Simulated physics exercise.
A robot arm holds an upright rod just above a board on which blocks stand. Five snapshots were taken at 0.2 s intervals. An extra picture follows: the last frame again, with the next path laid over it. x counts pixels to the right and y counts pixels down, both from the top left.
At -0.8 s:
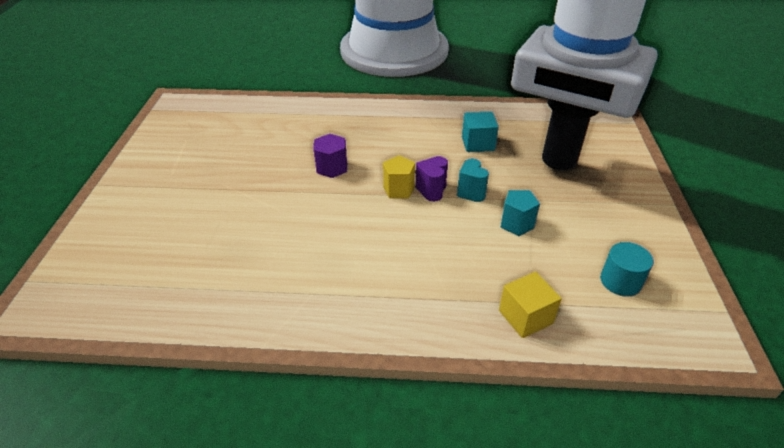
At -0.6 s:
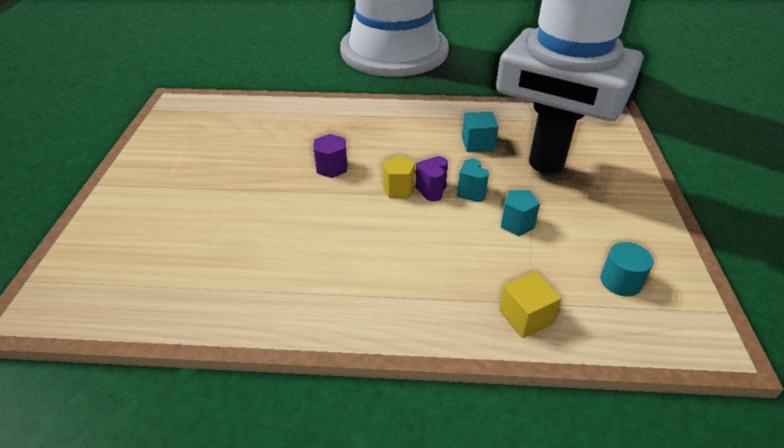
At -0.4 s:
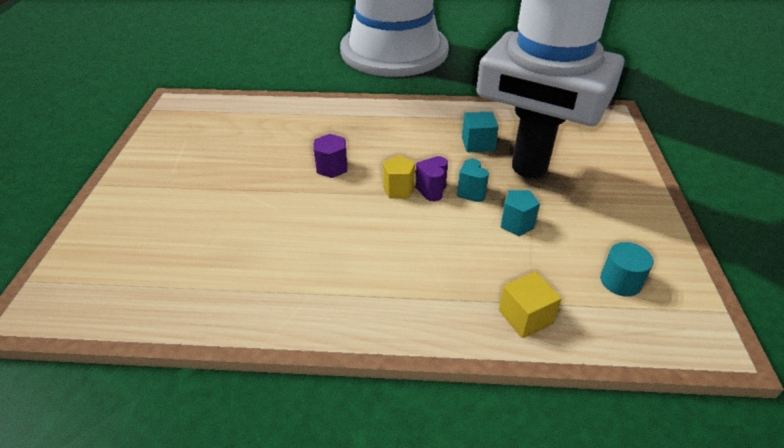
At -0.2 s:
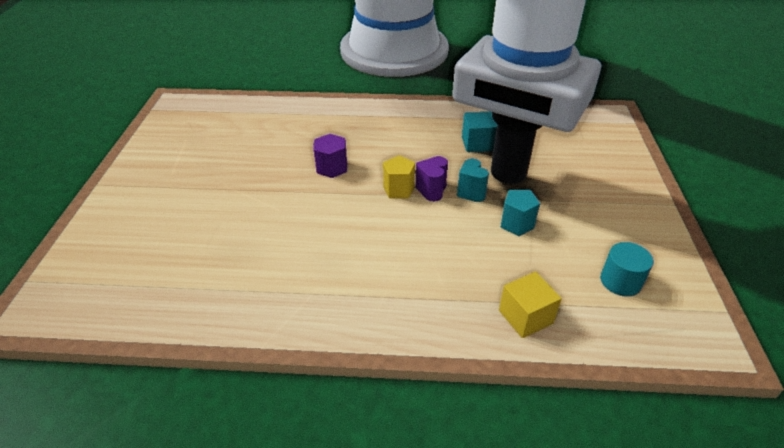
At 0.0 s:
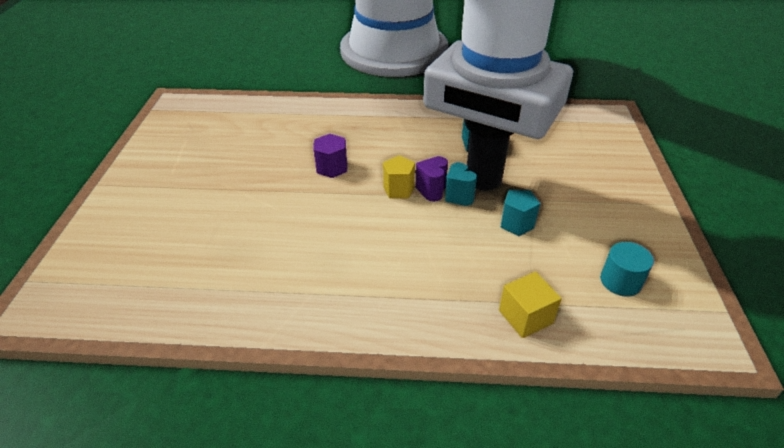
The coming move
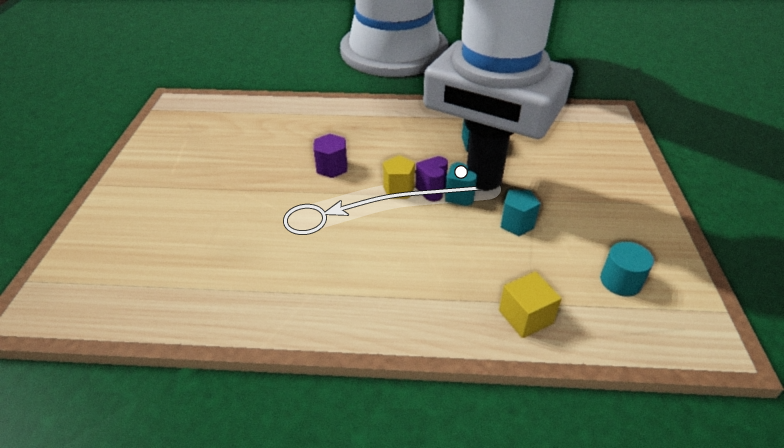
On a wooden board with scattered purple, yellow and turquoise blocks, a robot arm moved its black rod leftward and nudged the turquoise heart-shaped block slightly left, toward the purple heart-shaped one.
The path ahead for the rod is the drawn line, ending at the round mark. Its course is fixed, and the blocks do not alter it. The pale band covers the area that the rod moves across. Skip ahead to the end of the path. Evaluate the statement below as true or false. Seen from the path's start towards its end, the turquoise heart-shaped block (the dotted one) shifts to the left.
True
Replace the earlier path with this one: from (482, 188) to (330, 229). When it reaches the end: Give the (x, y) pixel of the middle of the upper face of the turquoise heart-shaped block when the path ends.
When the path ends, it will be at (297, 215).
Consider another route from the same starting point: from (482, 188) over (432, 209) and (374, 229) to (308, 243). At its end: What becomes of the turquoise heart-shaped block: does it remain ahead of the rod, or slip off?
My answer is that the turquoise heart-shaped block is still ahead.
Drawn move, from (482, 188) over (423, 193) and (364, 202) to (305, 219); the dot is on the turquoise heart-shaped block.
The first path, step by step. One third of the way, rod (422, 185); yellow pentagonal block (360, 159); purple heart-shaped block (386, 164), turned 45° clockwise; turquoise heart-shaped block (401, 181), turned 15° anticlockwise.
Two thirds of the way, rod (363, 195); purple hexagonal block (316, 137), turned 40° clockwise; yellow pentagonal block (312, 155), turned 30° clockwise; purple heart-shaped block (329, 167), turned 75° clockwise; turquoise heart-shaped block (349, 196), turned 40° anticlockwise.
At the end, rod (304, 212); purple hexagonal block (315, 136), turned 45° clockwise; yellow pentagonal block (301, 154), turned 65° clockwise; purple heart-shaped block (291, 173), turned 150° clockwise; turquoise heart-shaped block (323, 211), turned 90° anticlockwise.
